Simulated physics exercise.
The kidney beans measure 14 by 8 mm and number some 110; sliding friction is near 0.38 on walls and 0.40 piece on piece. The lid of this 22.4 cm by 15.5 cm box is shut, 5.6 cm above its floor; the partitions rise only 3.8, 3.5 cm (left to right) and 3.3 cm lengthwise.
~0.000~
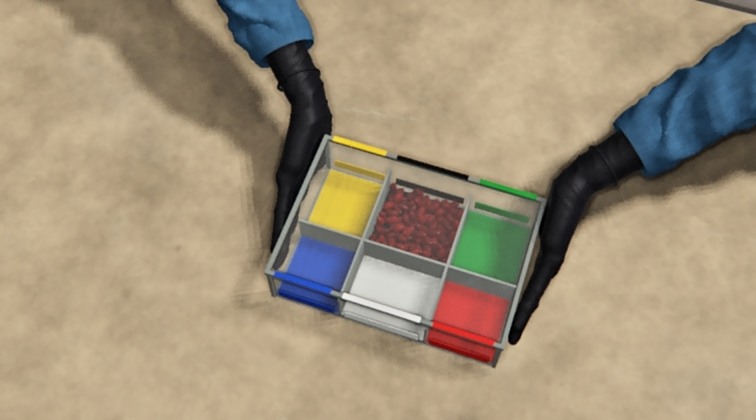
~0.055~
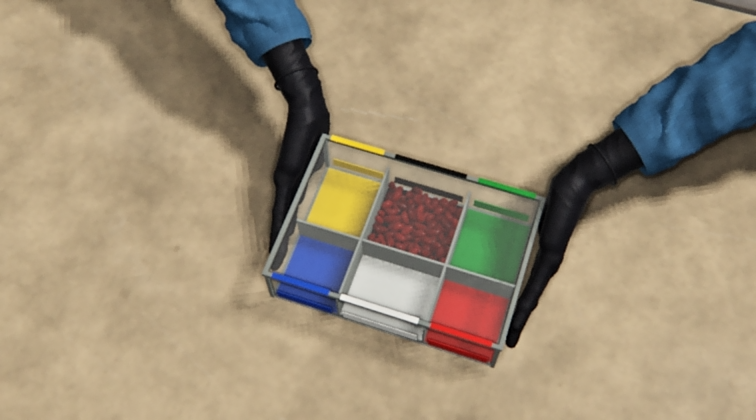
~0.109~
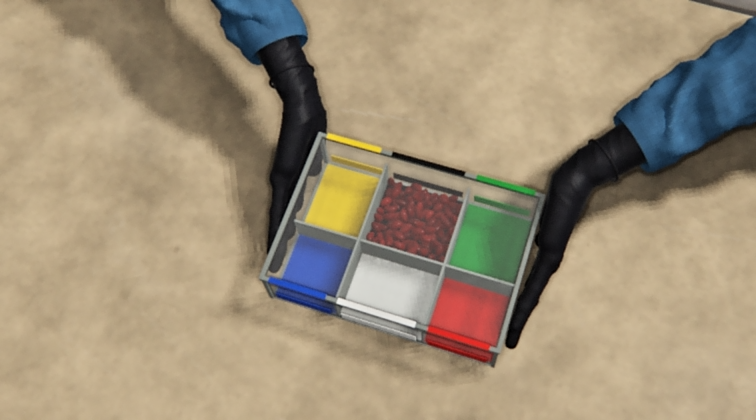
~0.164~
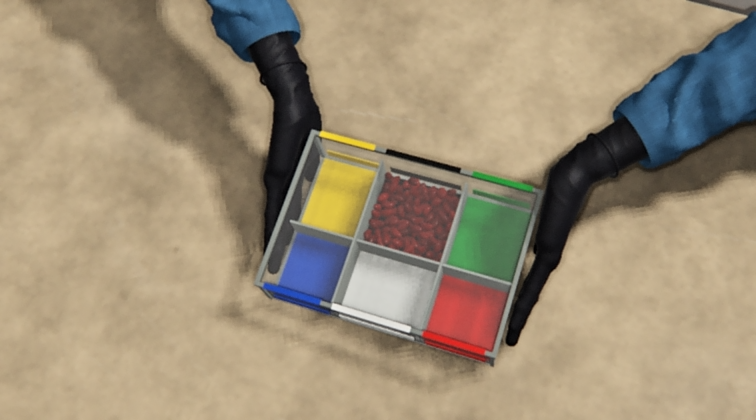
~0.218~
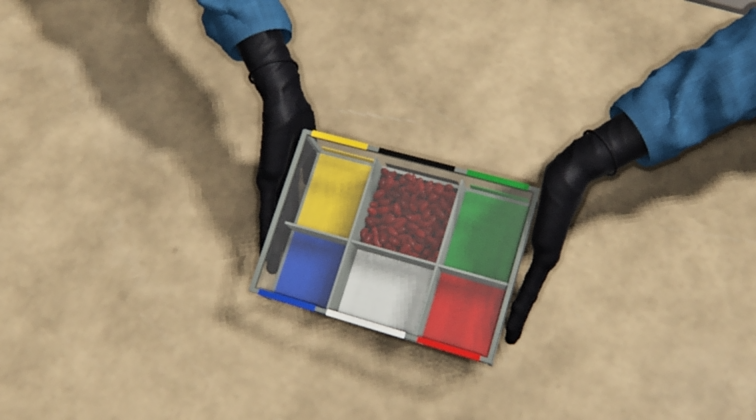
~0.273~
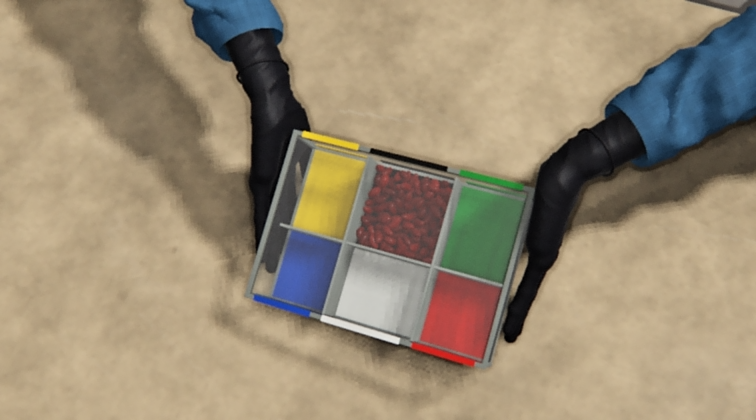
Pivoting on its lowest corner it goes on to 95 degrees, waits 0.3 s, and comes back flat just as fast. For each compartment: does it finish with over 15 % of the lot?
Red: Under, blue: Over, green: Under, yellow: Under, white: Over, black: Over.
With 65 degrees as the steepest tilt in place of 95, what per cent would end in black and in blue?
Black 85, blue 5.
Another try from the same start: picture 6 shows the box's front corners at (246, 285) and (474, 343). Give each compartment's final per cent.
Red 0; blue 65; green 0; yellow 0; white 5; black 30.
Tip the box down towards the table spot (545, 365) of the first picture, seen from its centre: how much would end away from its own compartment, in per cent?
Some 80 per cent.
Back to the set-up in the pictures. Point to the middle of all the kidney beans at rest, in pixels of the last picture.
At about (355, 295).
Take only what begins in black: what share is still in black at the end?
Some 20 per cent.
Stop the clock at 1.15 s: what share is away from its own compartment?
Roughly 65 per cent.
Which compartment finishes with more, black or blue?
The blue compartment.
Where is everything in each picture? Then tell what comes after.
In the first picture, box tilt 0 degrees, front corners at (270, 271) and (501, 345); black 100 %.
In the second picture, box tilt 1 degrees, front corners at (268, 272) and (499, 346).
In the third picture, box tilt 6 degrees, front corners at (265, 277) and (496, 349), lowest corner left front.
In the fourth picture, box tilt 12 degrees, front corners at (260, 282) and (492, 353), lowest corner left front.
In the fifth picture, box tilt 18 degrees, front corners at (255, 288) and (487, 358), lowest corner left front.
In the sixth picture, box tilt 24 degrees, front corners at (250, 294) and (482, 364), lowest corner left front; black 100 %. Its pace works out near 115 degrees a second.
After 1.15 s, tilt 95 degrees; blue 25 %, white 40 %, black 35 %.
Then, at 1.74 s, tilt 48 degrees; blue 35 %, white 45 %, black 20 %.
After 2.37 s, tilt 0 degrees; blue 35 %, white 45 %, black 20 %.
By 2.9 s all is still; red 0 %, blue 35 %, green 0 %, yellow 0 %, white 45 %, black 20 %.
